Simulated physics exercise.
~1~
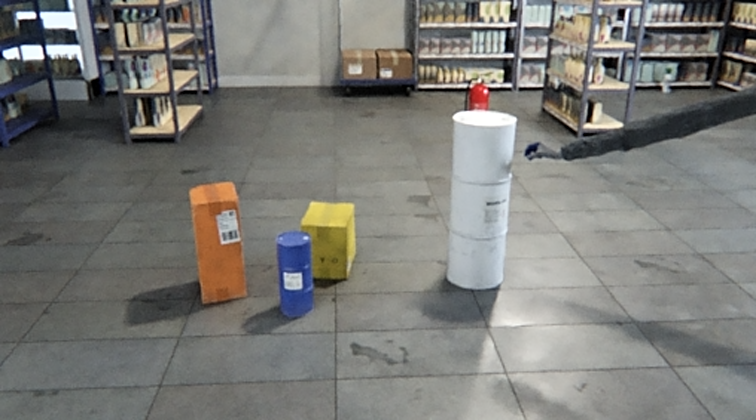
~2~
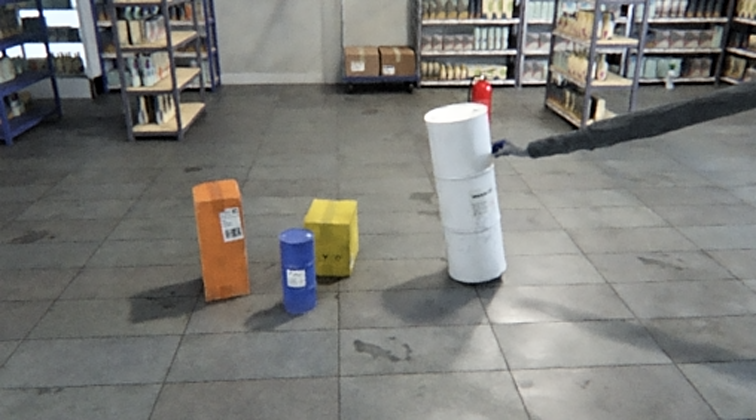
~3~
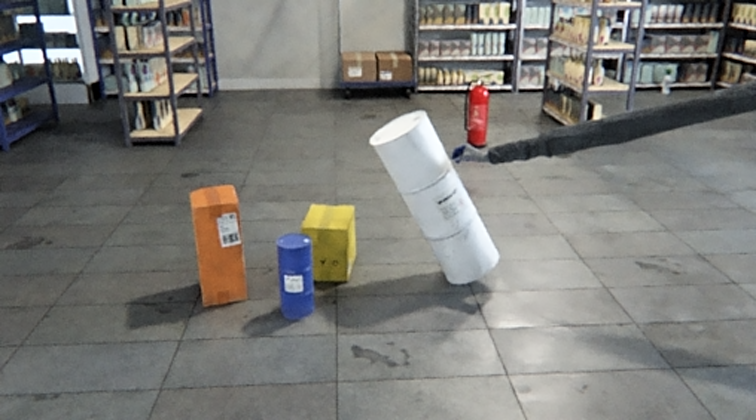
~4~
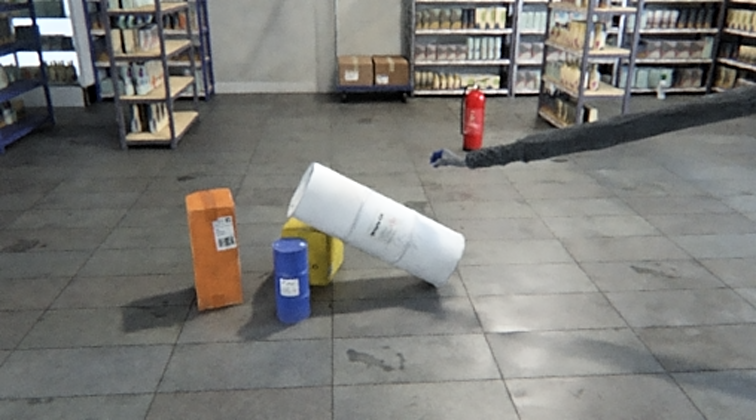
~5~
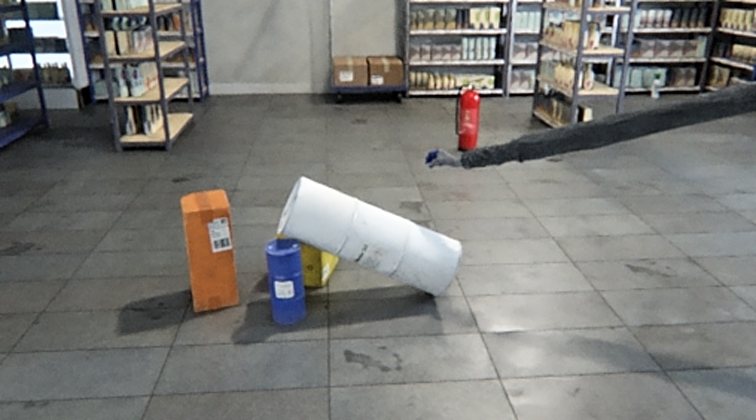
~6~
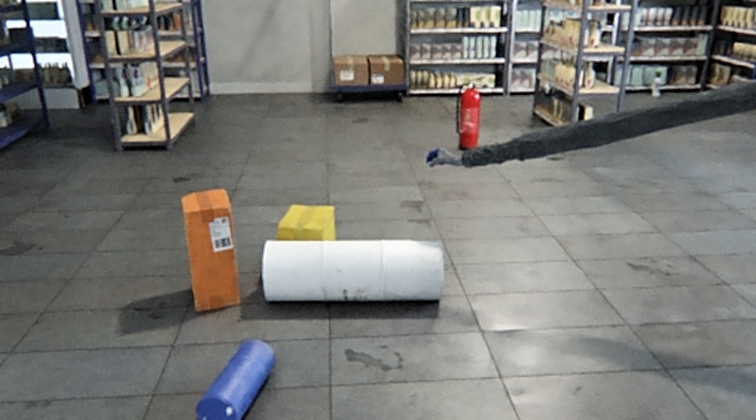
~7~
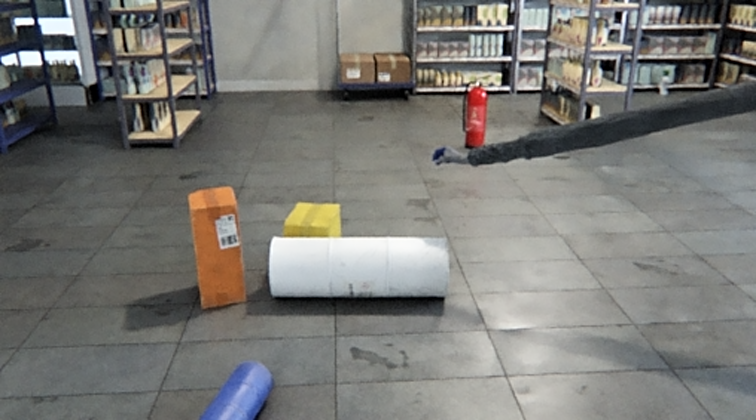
In the video, a hand pushes a tall white drum leftward until it tips onto a yellow box and blue canister, knocking the canister over toward the viewer. The drum ends lying on the floor before the yellow box, while the orange box stays upright.
